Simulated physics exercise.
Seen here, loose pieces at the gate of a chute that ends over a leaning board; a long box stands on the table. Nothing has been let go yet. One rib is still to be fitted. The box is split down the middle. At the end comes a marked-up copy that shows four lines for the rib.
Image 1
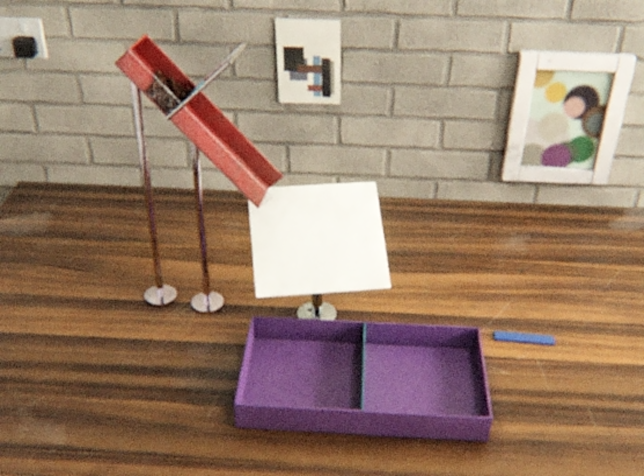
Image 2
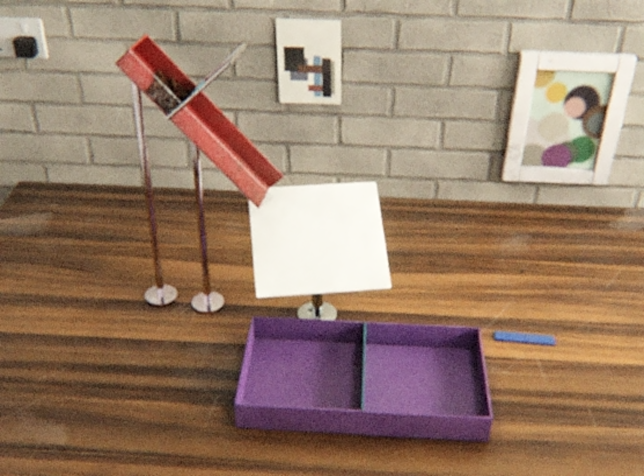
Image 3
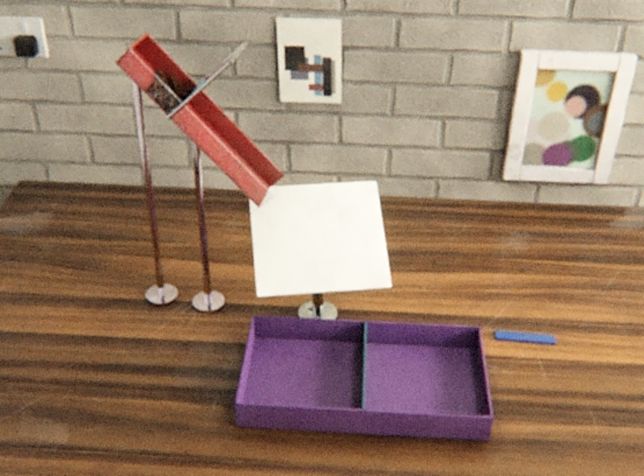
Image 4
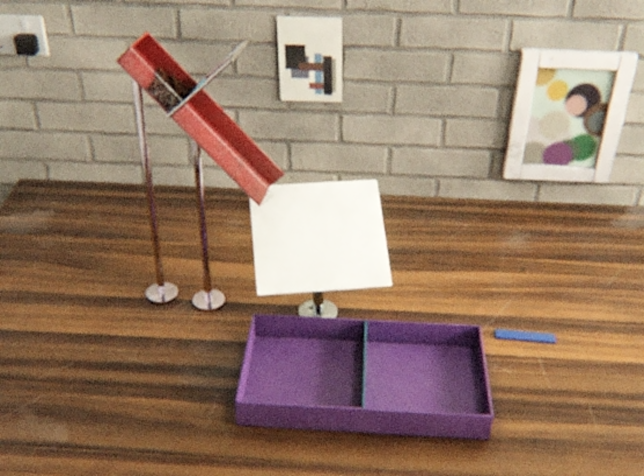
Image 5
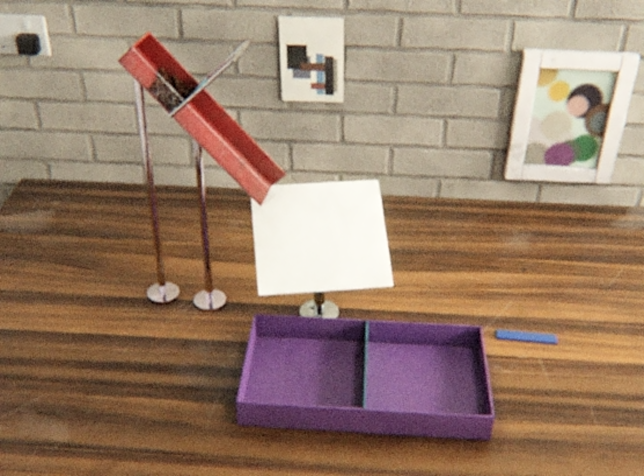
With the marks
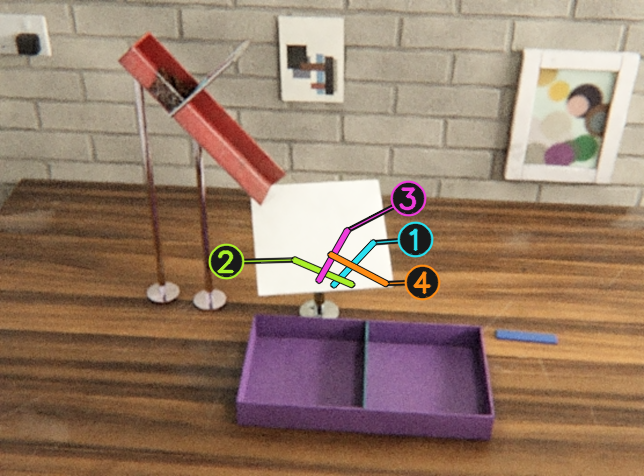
Nothing moved except for a slight drift of the view, as small dark pieces sat behind the closed gate of a sloping red chute, above a tilted white board and a divided purple box.
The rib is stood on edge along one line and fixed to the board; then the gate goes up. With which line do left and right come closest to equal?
Take 4.
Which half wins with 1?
The left half.
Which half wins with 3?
Left.
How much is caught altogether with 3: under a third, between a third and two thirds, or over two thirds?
Over two thirds.
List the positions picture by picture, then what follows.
Load behind the gate (173, 95), allspice berries; lip of the chute (264, 198), sloping fairly steeply, in the first frame.
Middle of the board (318, 237), tilted fairly steeply; middle of its low edge (325, 292); of its high edge (312, 185), in the second frame.
Front corners of the box (236, 403) and (492, 417); front end of its middle wall (363, 410); gate still shut (195, 91), in the third frame.
Middle of the load (175, 92); lip (265, 196), in the fourth frame.
Middle of the load (176, 92); lip (266, 196), in the fifth frame.
On the marked copy, line 1 from (373, 242) to (333, 284); line 2 from (294, 260) to (351, 284); line 3 from (347, 230) to (319, 280); line 4 from (330, 254) to (385, 283).
For line 1, of what is caught, almost all in the left half, just a few in the right.
For line 2, of what is caught, about a tenth in the left half, almost all in the right.
For line 3, of what is caught, almost all in the left half, just a few in the right.
For line 4, of what is caught, roughly half in the left half, roughly half in the right.
